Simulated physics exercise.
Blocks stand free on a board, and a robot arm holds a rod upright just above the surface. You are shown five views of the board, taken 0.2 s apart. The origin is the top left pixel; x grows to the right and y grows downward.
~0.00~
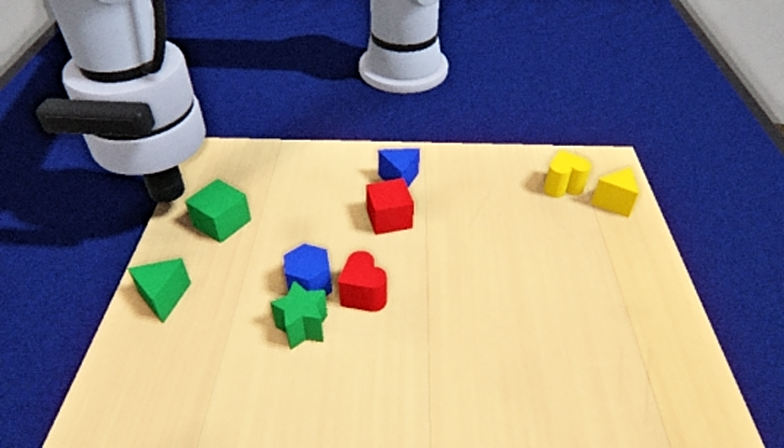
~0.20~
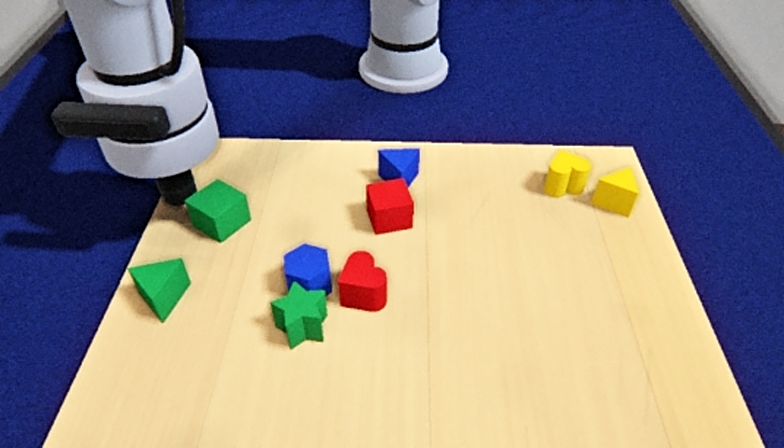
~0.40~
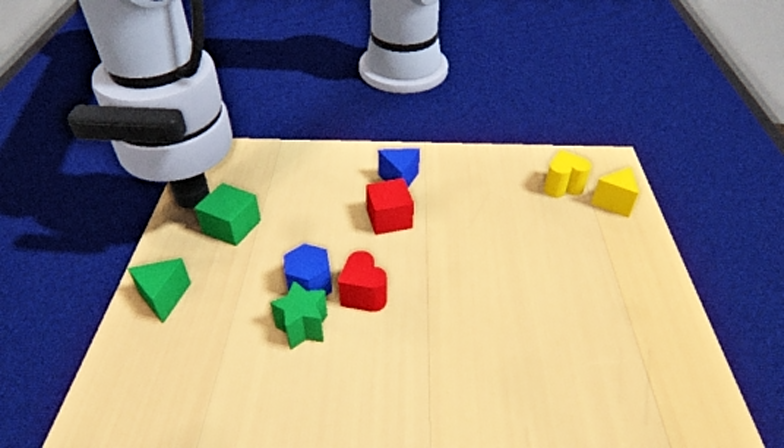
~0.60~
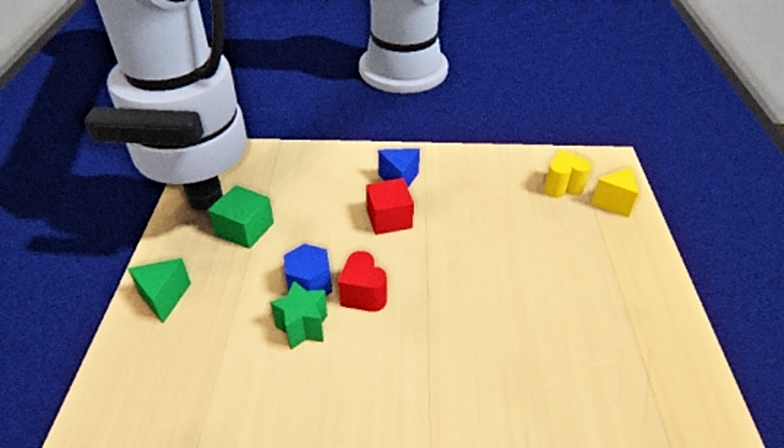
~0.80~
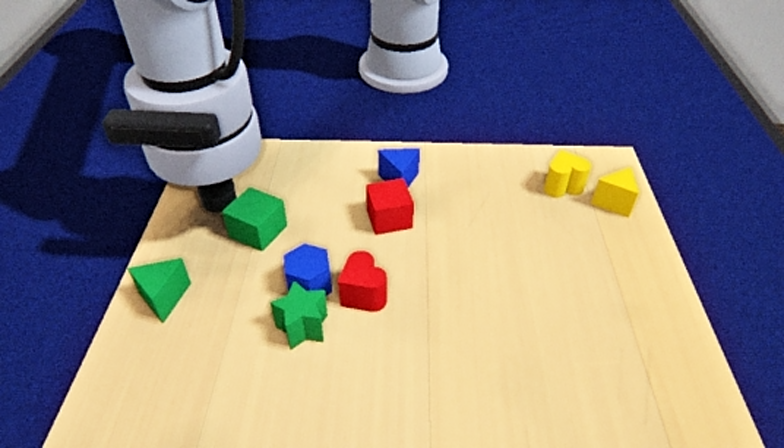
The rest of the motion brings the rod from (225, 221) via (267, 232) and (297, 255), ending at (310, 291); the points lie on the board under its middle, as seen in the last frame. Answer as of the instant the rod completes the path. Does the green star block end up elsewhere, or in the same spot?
Gets moved.
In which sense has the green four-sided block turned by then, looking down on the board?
Looking from above, the answer is counterclockwise.
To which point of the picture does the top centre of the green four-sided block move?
The top centre is at (340, 229).
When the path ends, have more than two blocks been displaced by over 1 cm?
That would be a yes.
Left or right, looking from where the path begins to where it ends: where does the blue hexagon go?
It goes toward the right-hand side.
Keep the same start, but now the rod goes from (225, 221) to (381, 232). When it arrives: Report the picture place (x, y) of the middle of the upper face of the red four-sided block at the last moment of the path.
The point I'd pick in the picture is (409, 190).
The first path, step by step. One third of the way, rod at (264, 213); green four-sided block at (299, 216).
Two thirds of the way, rod at (294, 237); green four-sided block at (335, 227), turned 35° anticlockwise.
At the end, rod at (308, 272); green four-sided block at (340, 229), turned 45° anticlockwise; green star block at (299, 331); blue hexagon at (320, 296), turned 20° clockwise; red heart at (364, 275), turned 25° anticlockwise.
